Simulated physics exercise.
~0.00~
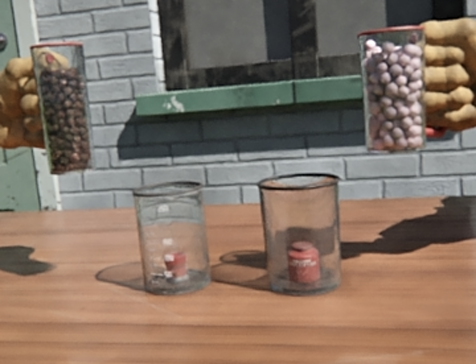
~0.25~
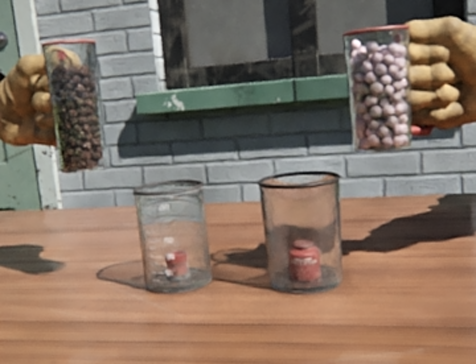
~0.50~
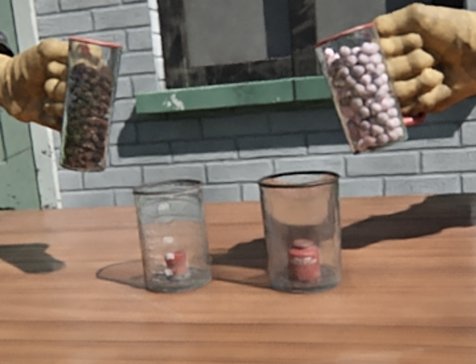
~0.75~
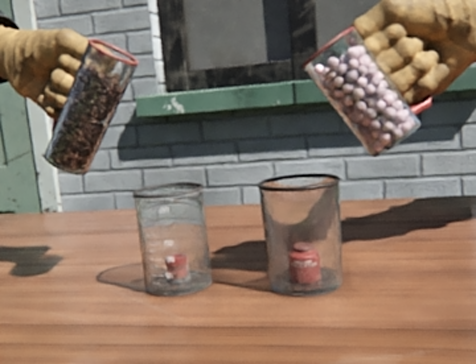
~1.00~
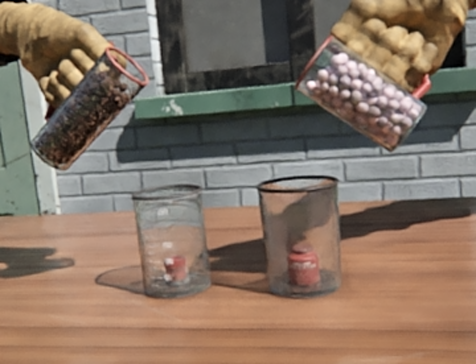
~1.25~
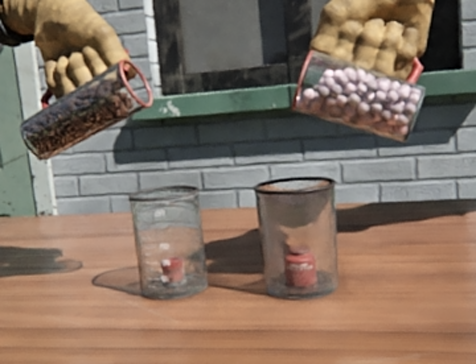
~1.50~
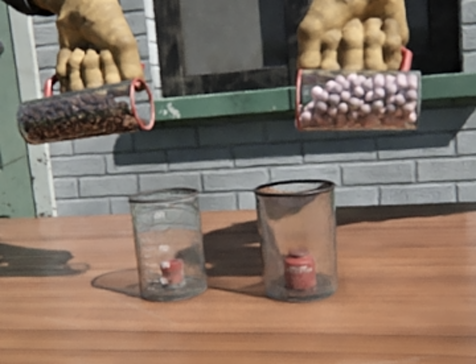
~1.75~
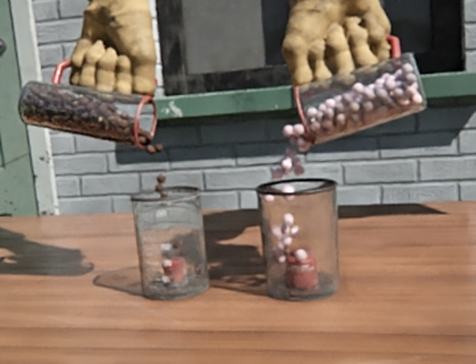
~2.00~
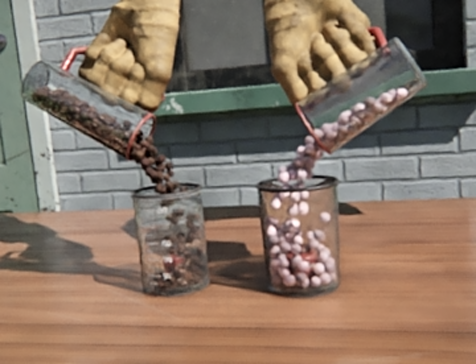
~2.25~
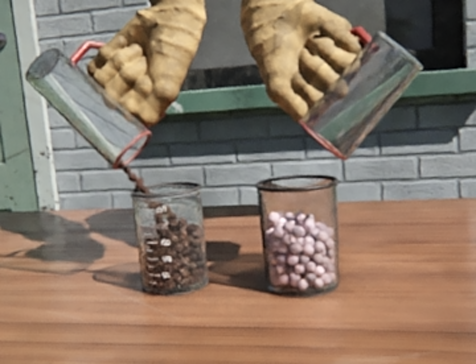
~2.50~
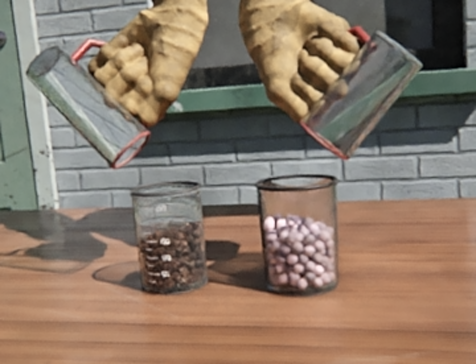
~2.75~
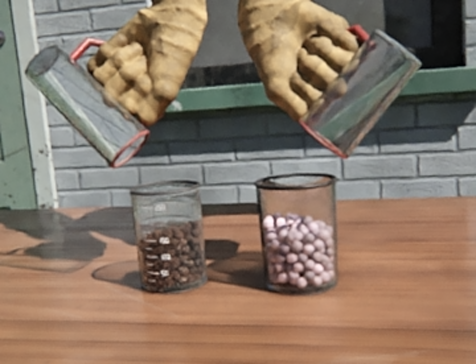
Two gloved hands hold clear cups with red rims above a wooden table, seen from the front before a grey brick wall with a green-silled window. The left cup holds dark brown pieces and the right one pale pink balls, while a small red object stands inside each clear container below. The hands tilt the cups inward onto their sides, and the fill starts to drop, then pours faster. The right cup empties first, the left soon after. Finally the left beaker is half full, the right glass two thirds full, both objects covered and nothing spilled.
